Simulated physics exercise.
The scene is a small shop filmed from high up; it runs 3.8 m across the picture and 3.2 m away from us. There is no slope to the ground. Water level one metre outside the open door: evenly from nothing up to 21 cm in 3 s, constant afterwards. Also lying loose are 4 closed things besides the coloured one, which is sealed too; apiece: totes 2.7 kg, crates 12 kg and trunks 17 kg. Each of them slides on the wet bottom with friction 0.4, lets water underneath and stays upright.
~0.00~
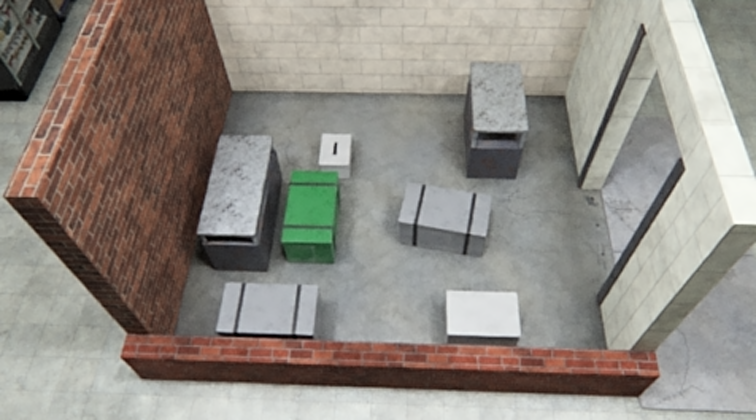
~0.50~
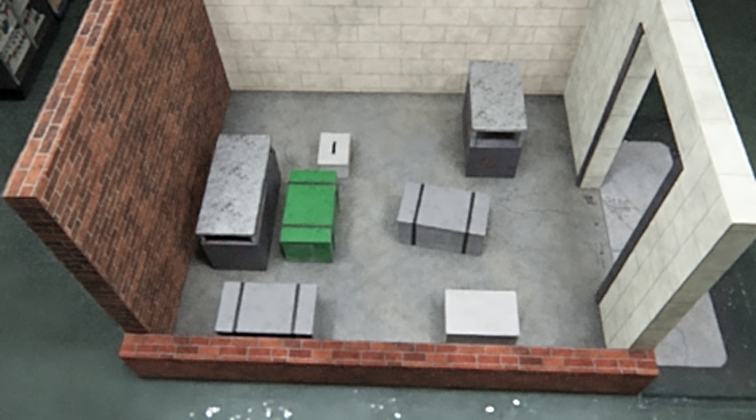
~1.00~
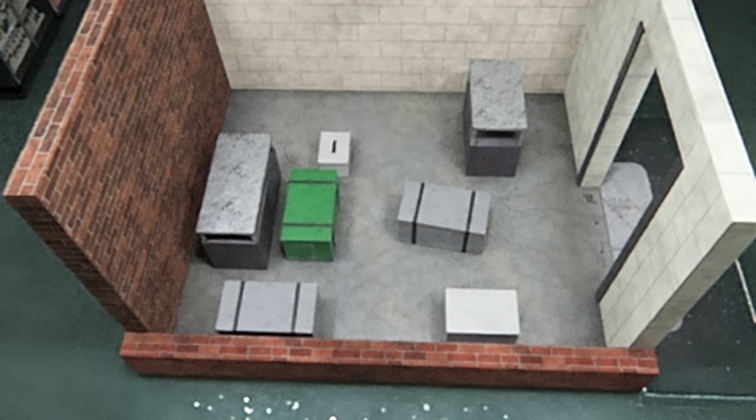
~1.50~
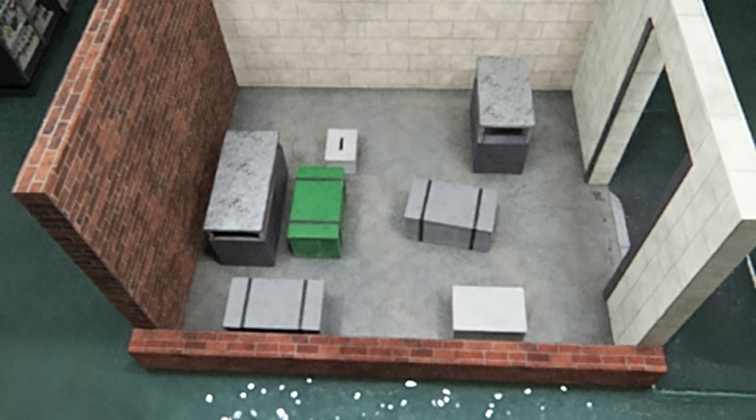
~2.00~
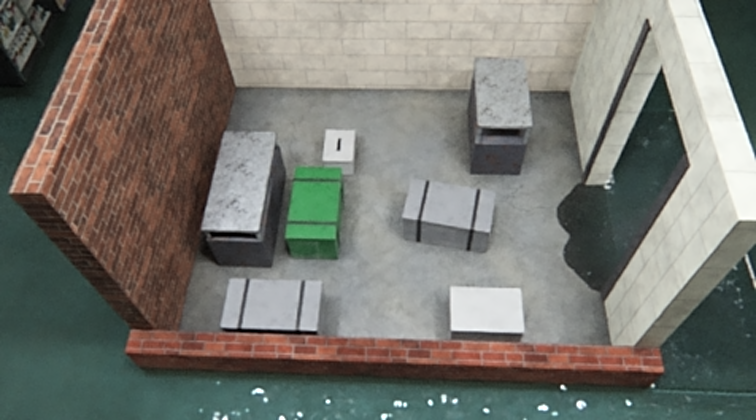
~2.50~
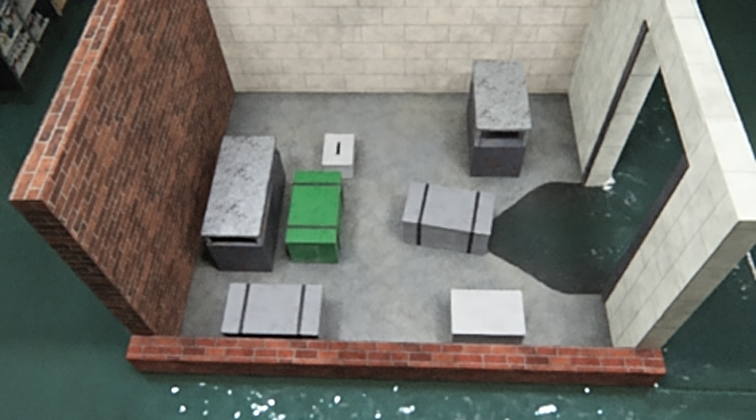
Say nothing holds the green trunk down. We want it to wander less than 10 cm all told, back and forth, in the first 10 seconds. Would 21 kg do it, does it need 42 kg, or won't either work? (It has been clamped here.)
Neither wins.
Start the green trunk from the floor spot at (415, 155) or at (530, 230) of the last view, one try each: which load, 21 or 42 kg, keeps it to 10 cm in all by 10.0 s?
First try the heavier suffices, second try none suffices.
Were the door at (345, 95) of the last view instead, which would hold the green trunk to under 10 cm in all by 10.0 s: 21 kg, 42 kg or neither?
In that case both options fail.
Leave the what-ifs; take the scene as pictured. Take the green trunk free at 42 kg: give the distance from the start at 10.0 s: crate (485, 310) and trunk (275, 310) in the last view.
Respectively 120 and 60 centimetres.
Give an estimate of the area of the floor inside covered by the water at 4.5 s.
Wet: Near 8.0 m2.
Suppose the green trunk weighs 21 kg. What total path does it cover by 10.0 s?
All together it comes to about 200 cm.
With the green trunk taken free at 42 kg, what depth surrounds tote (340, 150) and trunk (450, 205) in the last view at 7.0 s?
I'd estimate 10 cm for the first and 11 cm for the second.
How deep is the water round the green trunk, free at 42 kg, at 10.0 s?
16 cm, roughly.
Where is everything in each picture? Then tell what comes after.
The first picture shows the green trunk at (311, 205) rests on the ground; water covers 0.0 m2; 0 of 5 have shifted.
The second picture shows the green trunk at (310, 204), on the bottom; 0.0 m2 under water; 0 of 5 have shifted.
The third picture shows the green trunk at (310, 203), on the bottom; 0.0 m2 under water; 0 of 5 have shifted.
The fourth picture shows the green trunk at (317, 201), on the bottom; 0.0 m2 under water; 0 of 5 have shifted.
The fifth picture shows the green trunk at (315, 201) rests on the ground; 0.2 m2 under water; 0 of 5 have shifted.
The sixth picture shows the green trunk at (314, 205) rests on the ground; water covers 0.9 m2; 0 of 5 have shifted.
After 3.5 s the green trunk would be 0 cm from its start with 21 kg and 0 cm from its start with 42 kg; 0 cm of water round it then.
After 4.5 s the green trunk would be 6 cm from its start with 21 kg and 1 cm from its start with 42 kg; 3 cm of water round it then.
After 7.0 s the green trunk would be 19 cm from its start with 21 kg and 5 cm from its start with 42 kg; 10 cm of water round it then.
After 10.0 s the green trunk would be 150 cm from its start with 21 kg and 56 cm from its start with 42 kg; 16 cm of water round it then.
